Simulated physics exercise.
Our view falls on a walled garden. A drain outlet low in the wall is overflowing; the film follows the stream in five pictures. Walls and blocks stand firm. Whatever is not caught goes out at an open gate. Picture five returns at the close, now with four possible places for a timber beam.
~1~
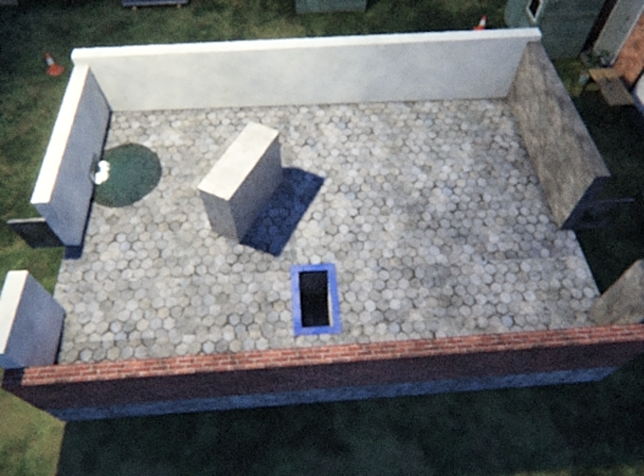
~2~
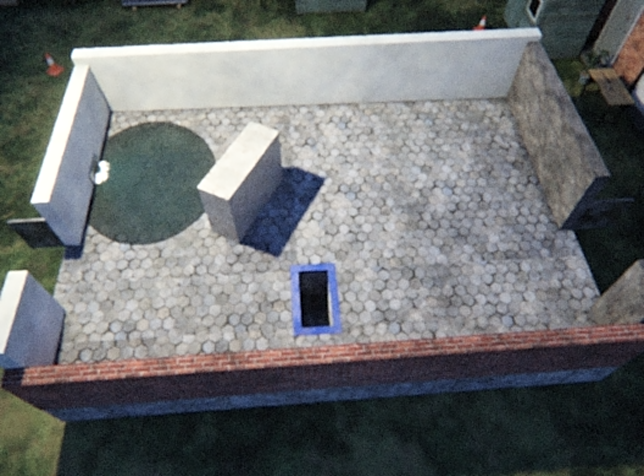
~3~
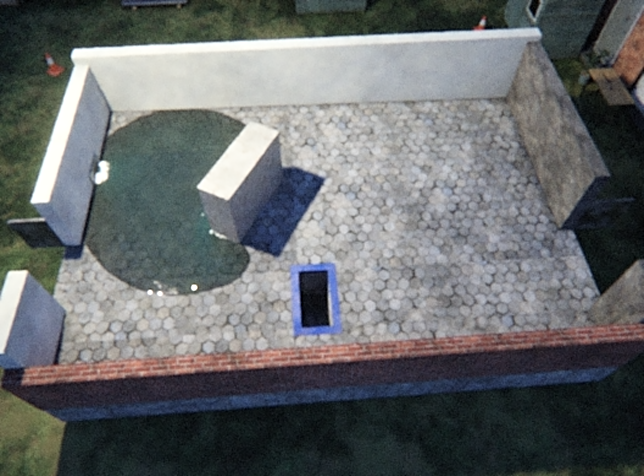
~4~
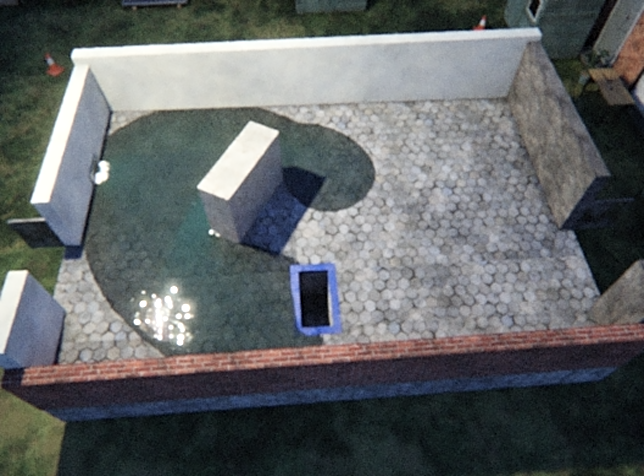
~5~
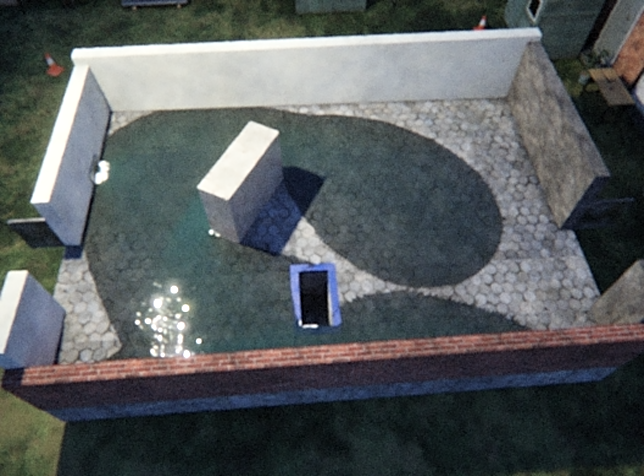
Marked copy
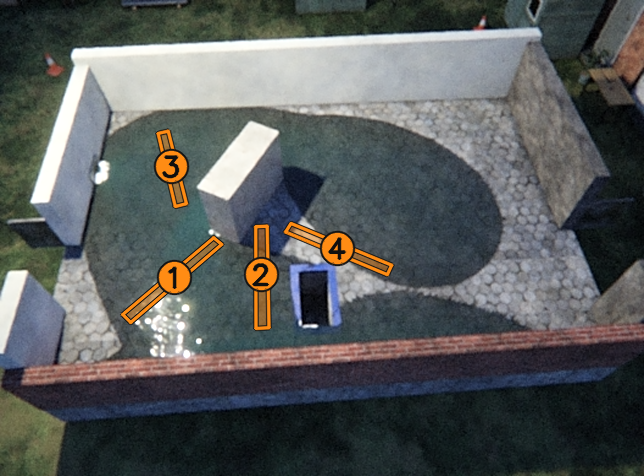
In a walled garden, dark water spreads from the left across the paving, reaching a blue-edged drain.
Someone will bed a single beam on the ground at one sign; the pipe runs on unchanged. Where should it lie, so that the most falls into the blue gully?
3 is best.
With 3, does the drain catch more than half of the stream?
No.
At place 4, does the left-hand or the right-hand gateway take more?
More leaves on the right.
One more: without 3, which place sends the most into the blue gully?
That would be 4.
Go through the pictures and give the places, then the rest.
Outfall at (94, 170); blue gully at (315, 298); open gate at (574, 266); open gate at (73, 276); 3 % of the ground under water, visible out to (146, 192); blue gully still dry, in the first frame.
In the second frame, 11 % of the ground under water, visible out to (183, 225); blue gully still dry.
In the third frame, 22 % of the ground under water, visible out to (226, 278); blue gully still dry.
In the fourth frame, 38 % of the ground under water, visible out to (365, 160); blue gully taking water.
In the fifth frame, 63 % of the ground under water, visible out to (496, 221); blue gully taking water.
In orange, 1 from (126, 318) to (217, 241); 2 from (262, 328) to (261, 226); 3 from (163, 132) to (180, 205); 4 from (288, 227) to (389, 269).
Choosing 1, about 13 % of the stream goes into the blue gully, about 86 % out by the gates.
Choosing 2, about 14 % of the stream goes into the blue gully, about 86 % out by the gates.
Choosing 3, about 37 % of the stream goes into the blue gully, about 63 % out by the gates.
Choosing 4, about 19 % of the stream goes into the blue gully, about 81 % out by the gates.
